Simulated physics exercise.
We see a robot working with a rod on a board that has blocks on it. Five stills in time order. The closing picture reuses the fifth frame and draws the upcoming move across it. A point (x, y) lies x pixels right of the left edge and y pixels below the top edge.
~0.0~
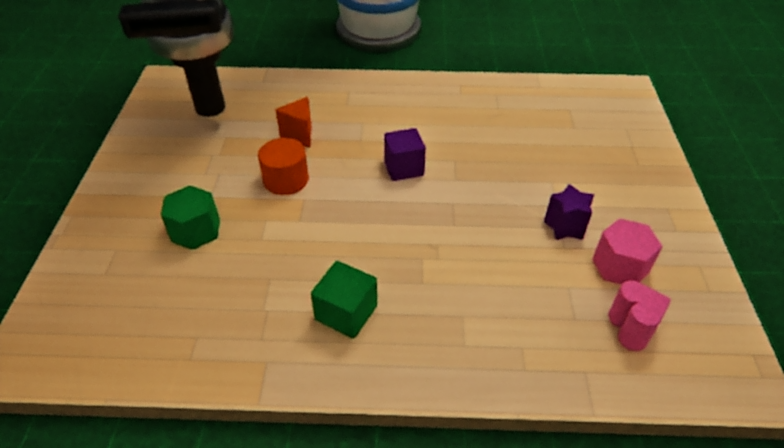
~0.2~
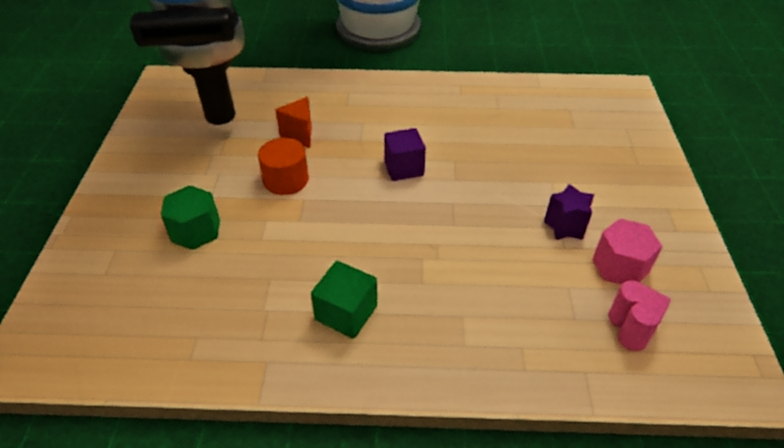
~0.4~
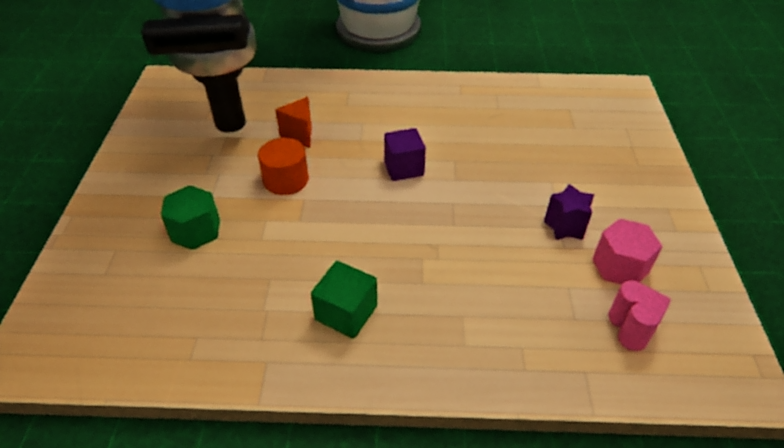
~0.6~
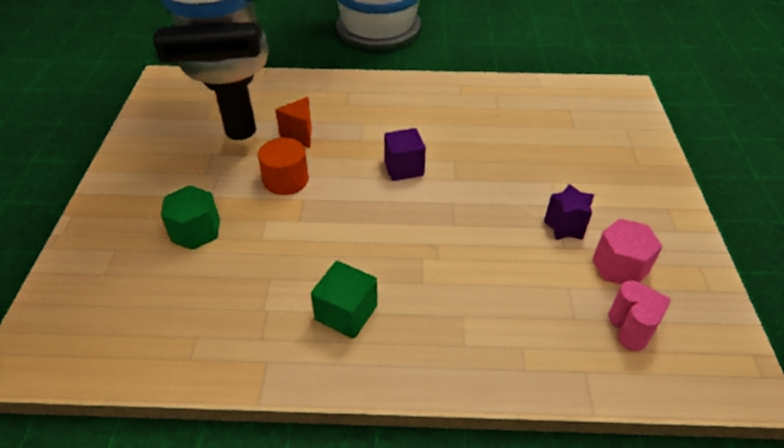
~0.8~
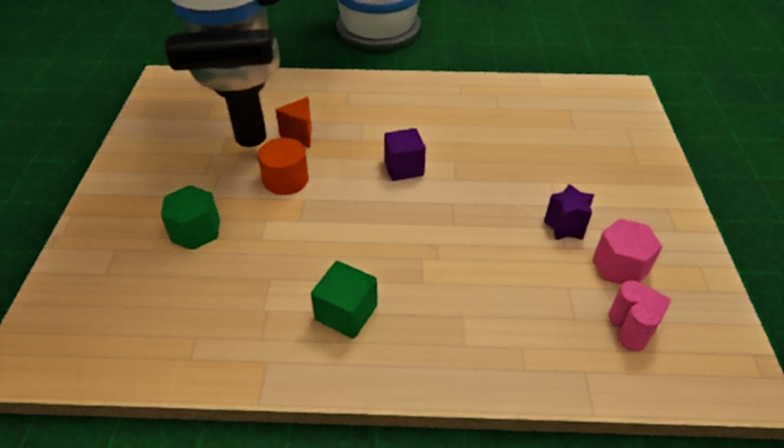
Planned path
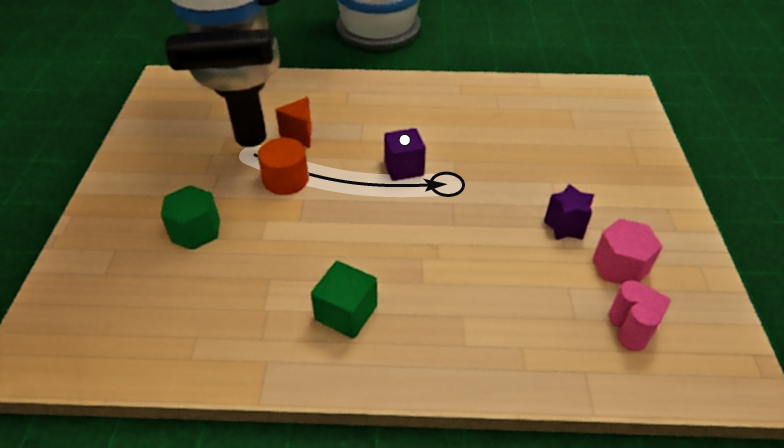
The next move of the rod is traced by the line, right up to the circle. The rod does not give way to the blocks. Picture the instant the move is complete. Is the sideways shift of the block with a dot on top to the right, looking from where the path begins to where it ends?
No, it doesn't check out.
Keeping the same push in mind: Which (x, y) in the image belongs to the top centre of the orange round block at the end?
The middle of the upper face of the orange round block will lie at about (318, 179) in the picture.
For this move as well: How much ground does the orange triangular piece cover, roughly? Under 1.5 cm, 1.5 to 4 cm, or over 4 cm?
The distance will be below 1.5 cm.
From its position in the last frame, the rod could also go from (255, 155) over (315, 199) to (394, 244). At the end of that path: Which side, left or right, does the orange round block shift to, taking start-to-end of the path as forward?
The shift goes right.
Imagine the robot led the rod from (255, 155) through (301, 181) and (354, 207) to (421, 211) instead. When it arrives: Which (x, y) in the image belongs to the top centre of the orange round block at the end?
So, by the moment the path ends, you'll find the top centre of the orange round block at (339, 209).
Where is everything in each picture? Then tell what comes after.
Tip of the rod (211, 108), middles of tops, orange round block (281, 152), orange triangular piece (296, 108), purple square piece (405, 140), in the first frame.
Rod (221, 116), nothing pushed, in the second frame.
Rod (231, 124), nothing pushed, in the third frame.
Rod (241, 131), nothing pushed, in the fourth frame.
Rod (251, 138), orange round block (281, 152), orange triangular piece (296, 108), purple square piece (405, 140), in the fifth frame.
The line goes from (255, 155) via (311, 175) and (378, 185), ending at (447, 184); the dot is on the purple square piece.
What follows on the original path. One third of the way, rod (310, 158); orange round block (310, 174).
Two thirds of the way, rod (378, 168); orange round block (318, 179).
At the end, rod (449, 167); orange round block (318, 179); orange triangular piece unmoved; purple square piece (427, 135), turned 80° anticlockwise.
